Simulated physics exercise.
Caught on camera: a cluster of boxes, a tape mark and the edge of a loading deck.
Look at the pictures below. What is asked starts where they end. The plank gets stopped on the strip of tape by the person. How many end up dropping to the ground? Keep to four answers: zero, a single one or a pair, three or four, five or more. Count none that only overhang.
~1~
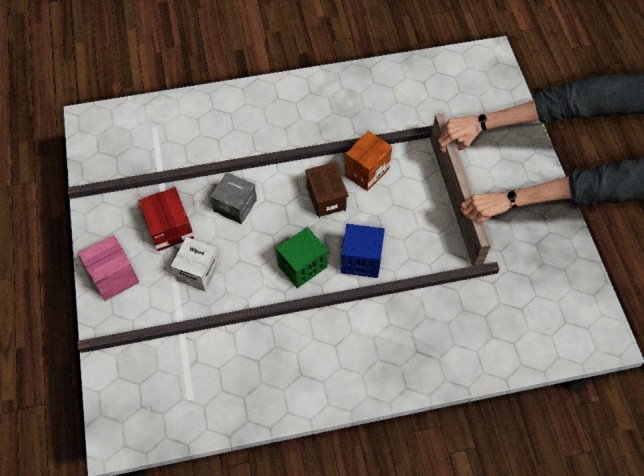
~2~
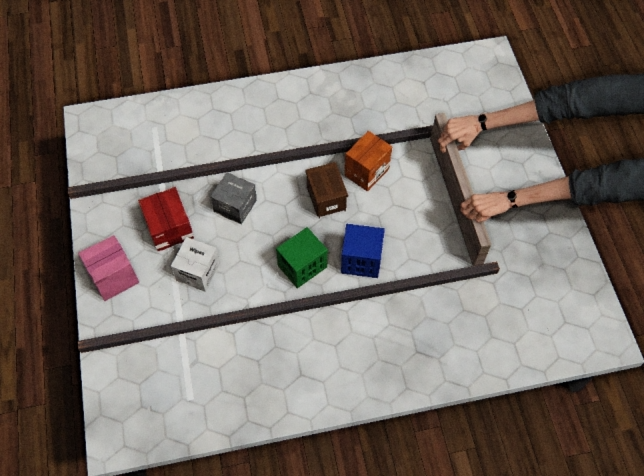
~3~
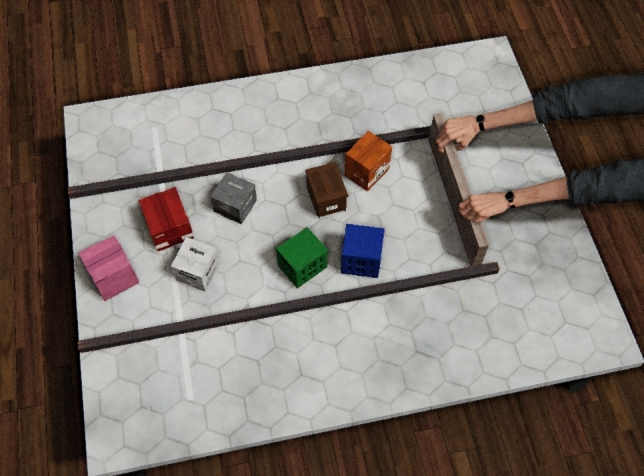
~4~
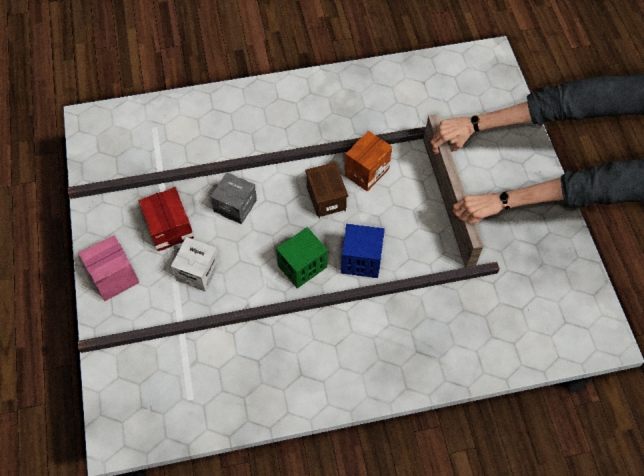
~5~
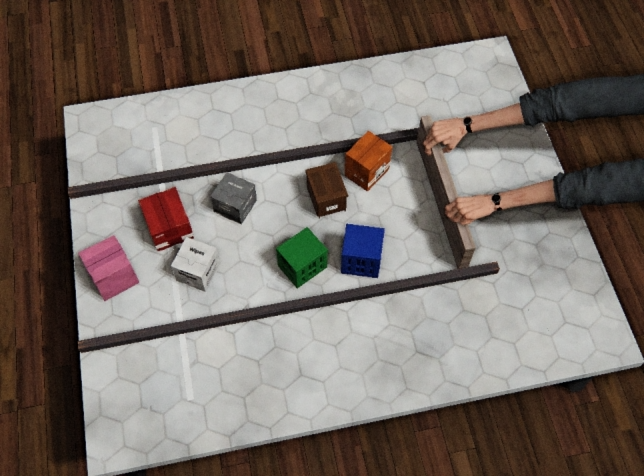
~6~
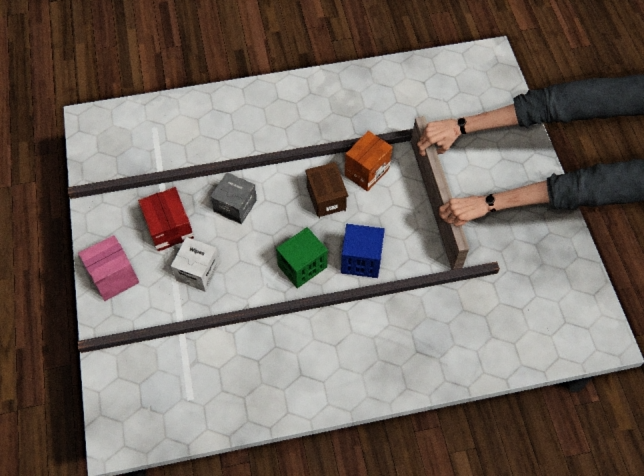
It is going to spill one or two of them.
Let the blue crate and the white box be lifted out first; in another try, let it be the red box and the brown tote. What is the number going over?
Falls come to 0 the first time and 1 the other time.
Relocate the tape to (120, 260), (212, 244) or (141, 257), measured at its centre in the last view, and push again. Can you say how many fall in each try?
First 5, then 0, then 3.
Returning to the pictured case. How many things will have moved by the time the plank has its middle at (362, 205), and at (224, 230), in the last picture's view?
That makes 3 at the first spot and 8 at the second.
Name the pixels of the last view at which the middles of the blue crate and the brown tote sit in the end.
Taking them in turn, first comes (155, 295), then (144, 237).
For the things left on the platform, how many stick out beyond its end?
I'd say 2 of them.
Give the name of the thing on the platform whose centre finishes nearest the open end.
That's the white box.
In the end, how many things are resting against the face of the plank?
It ends up touching 3.
A little later, none off yet; pink parcel at rest near (109, 268); red box at rest near (167, 220); white box at rest near (196, 265).
When it is over, the number that fall off is one or two; down, pink parcel.
